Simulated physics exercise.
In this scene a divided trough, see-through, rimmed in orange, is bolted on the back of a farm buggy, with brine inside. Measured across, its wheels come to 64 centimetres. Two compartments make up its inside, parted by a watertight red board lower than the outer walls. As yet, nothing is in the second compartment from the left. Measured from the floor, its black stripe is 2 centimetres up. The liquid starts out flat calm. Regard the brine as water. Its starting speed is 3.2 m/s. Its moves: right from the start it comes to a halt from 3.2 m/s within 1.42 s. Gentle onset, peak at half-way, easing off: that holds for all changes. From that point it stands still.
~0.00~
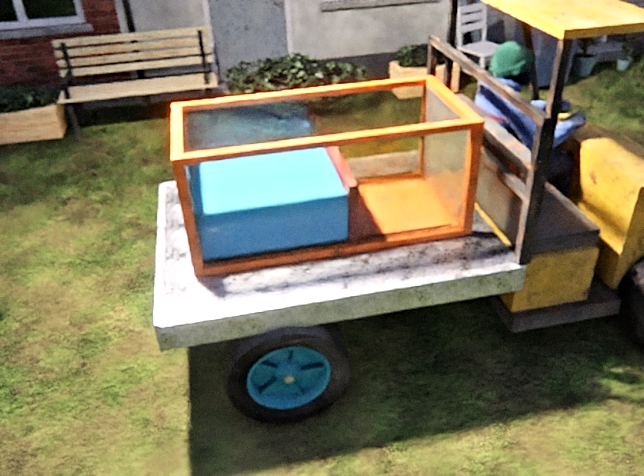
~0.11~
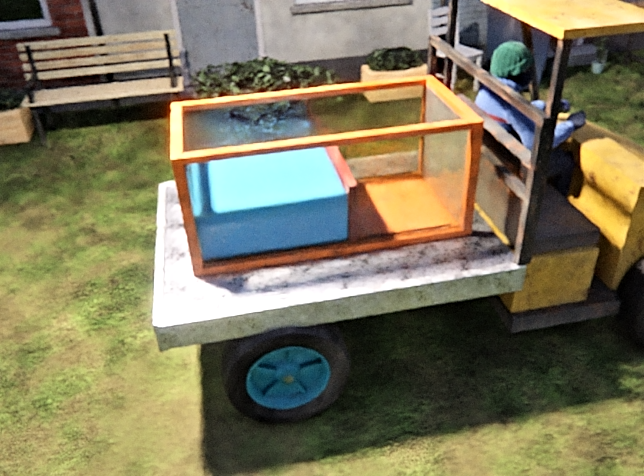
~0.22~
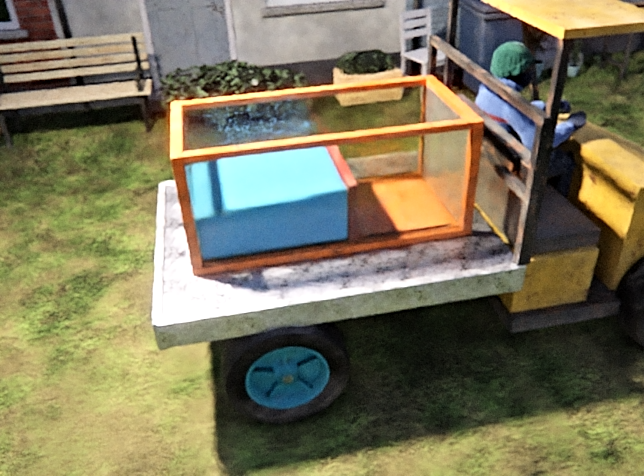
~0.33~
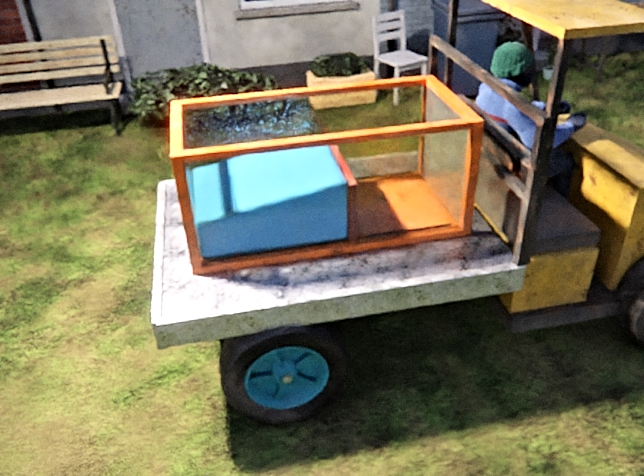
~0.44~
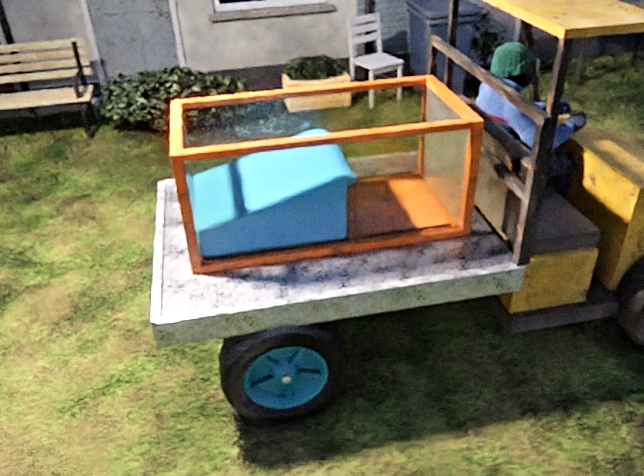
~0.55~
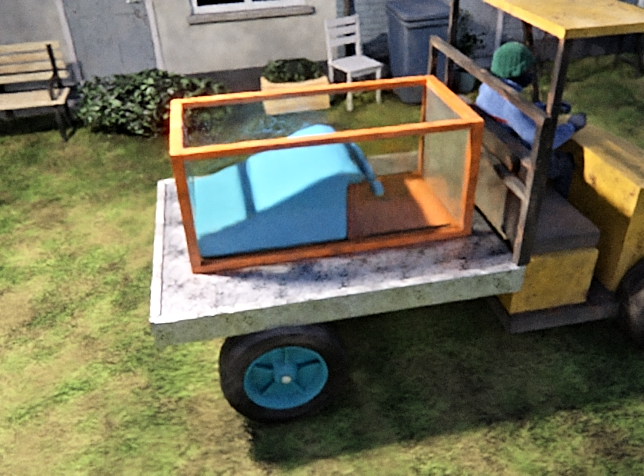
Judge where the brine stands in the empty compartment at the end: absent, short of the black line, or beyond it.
Beyond the black line.
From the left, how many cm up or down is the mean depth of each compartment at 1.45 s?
6 cm down, 8 cm up.
By 0.95 s the mean depths from the left are 24, 6 cm.
By 1.45 s the mean depths from the left are 23, 8 cm.
By 1.95 s the mean depths from the left are 23, 8 cm.
By 4.41 s the mean depths from the left are 23, 8 cm.
